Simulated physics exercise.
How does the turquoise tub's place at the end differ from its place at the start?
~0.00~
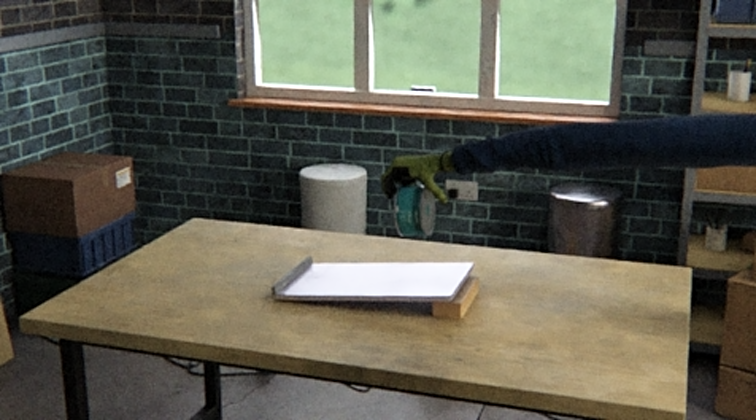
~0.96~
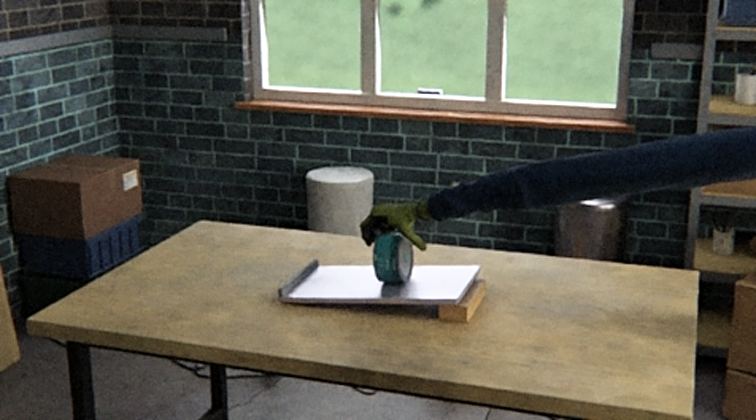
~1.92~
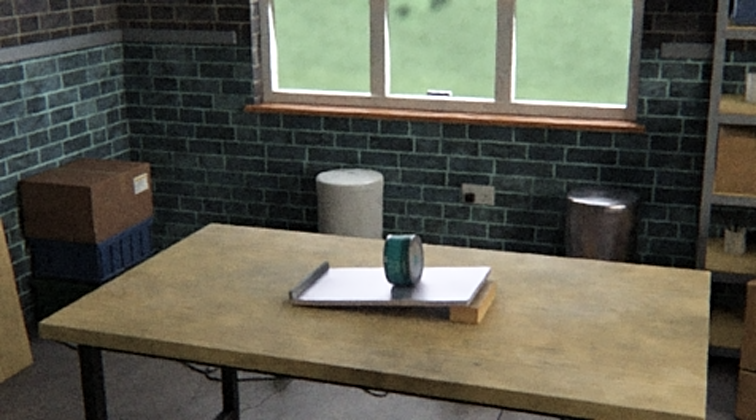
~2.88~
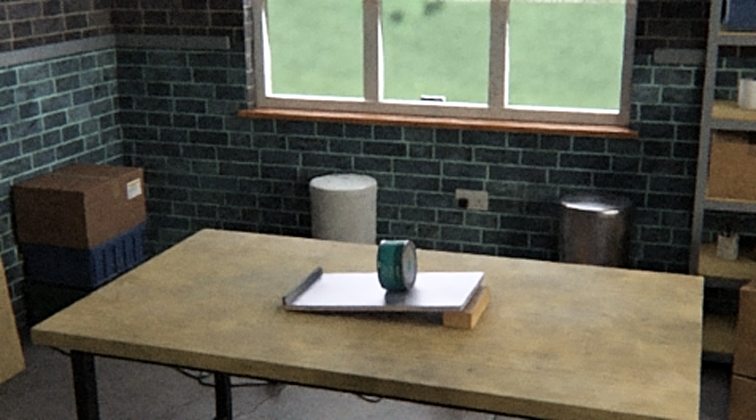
At the start the gloved hand holds the tub in the air above the board. At the end it stands by itself on the sloping board, lower and slightly further left.
